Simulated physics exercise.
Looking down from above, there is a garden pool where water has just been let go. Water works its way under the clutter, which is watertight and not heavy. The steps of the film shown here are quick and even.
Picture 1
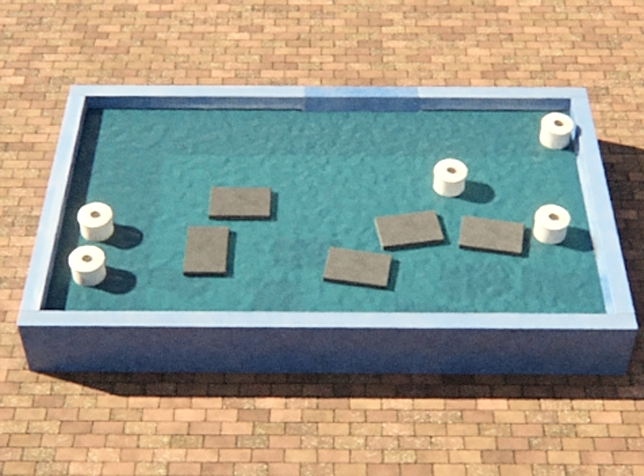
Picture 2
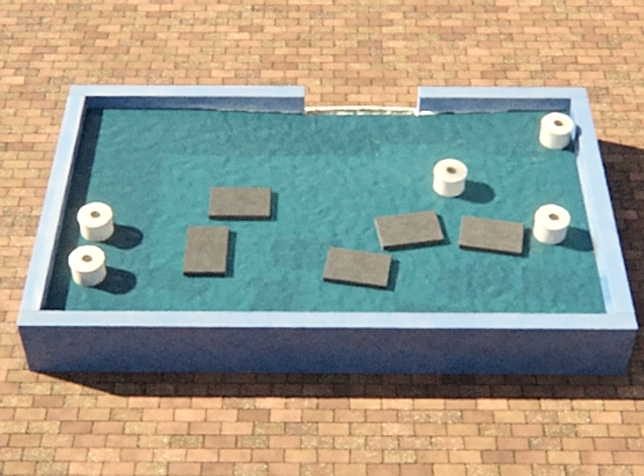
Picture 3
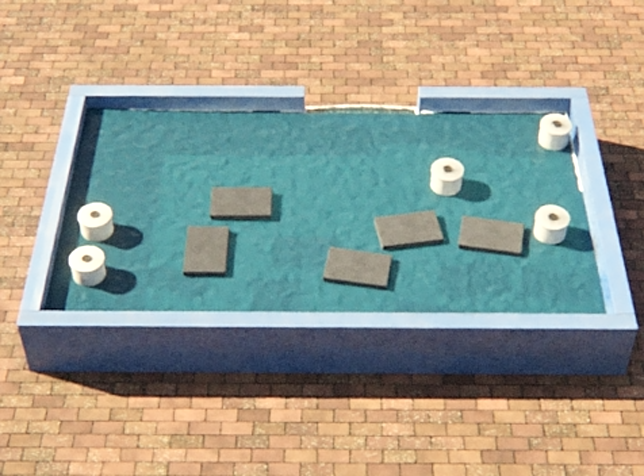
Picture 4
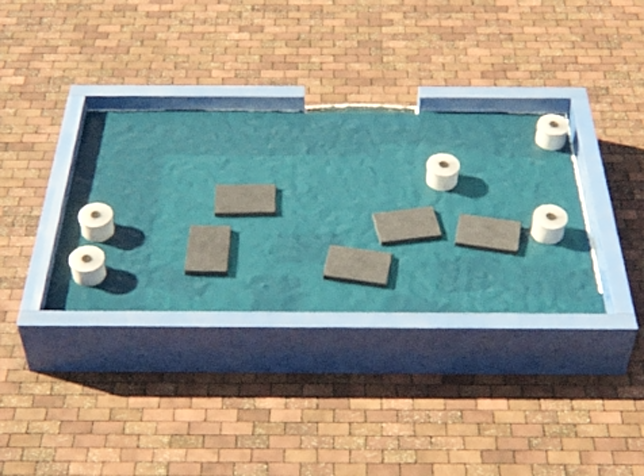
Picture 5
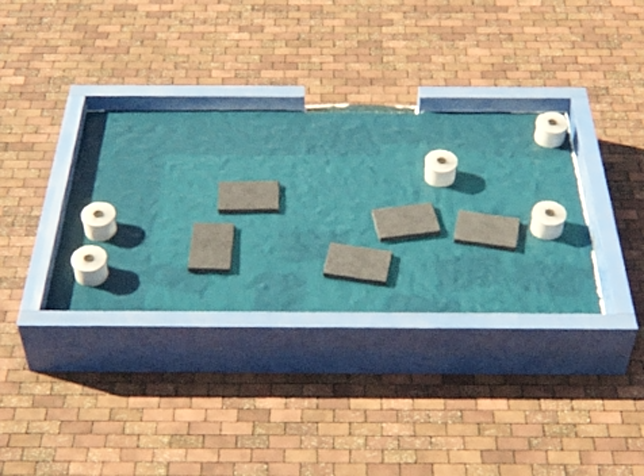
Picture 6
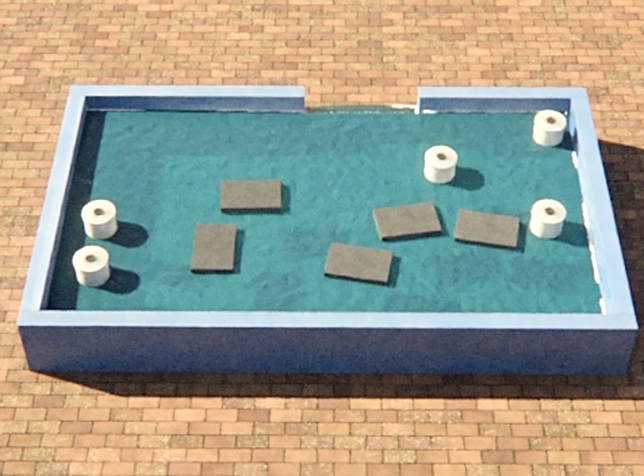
To begin with, white tubs and dark grey floats rest on the water of a blue-walled garden pool. A section of the back wall then disappears, leaving a gap edged with pale froth. Afterwards, the right-hand tubs shift slightly left, and the left-hand floats creep right and a little toward the back.
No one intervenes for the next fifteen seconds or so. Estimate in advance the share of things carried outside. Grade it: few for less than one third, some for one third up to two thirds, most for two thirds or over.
Grade: Few.
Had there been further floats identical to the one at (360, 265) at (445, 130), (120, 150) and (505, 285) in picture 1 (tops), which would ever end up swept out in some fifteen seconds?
Summary in sequence: Exits at some point, never leaves, never leaves.
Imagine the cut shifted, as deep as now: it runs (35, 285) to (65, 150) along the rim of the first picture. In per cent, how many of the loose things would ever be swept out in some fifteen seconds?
I'd say some 40 in a hundred.
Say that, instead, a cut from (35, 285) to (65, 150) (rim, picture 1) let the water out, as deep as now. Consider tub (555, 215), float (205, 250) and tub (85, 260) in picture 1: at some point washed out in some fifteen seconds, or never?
Item one: Remains; item two: Leaves; item three: Leaves.
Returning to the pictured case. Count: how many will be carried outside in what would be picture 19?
0.
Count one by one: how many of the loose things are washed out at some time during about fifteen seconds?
By my reckoning the answer is 1.
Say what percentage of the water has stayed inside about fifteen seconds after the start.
66 %.
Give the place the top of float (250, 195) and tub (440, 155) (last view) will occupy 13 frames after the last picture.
Near (281, 176) and (403, 114).
A moment on, 0 of 10 are out; 10 afloat.
Next, 0 of 10 are out; 10 afloat.
Later, 1 of 10 are out; 9 afloat.
In the end, 1 of 10 are out; 9 afloat.
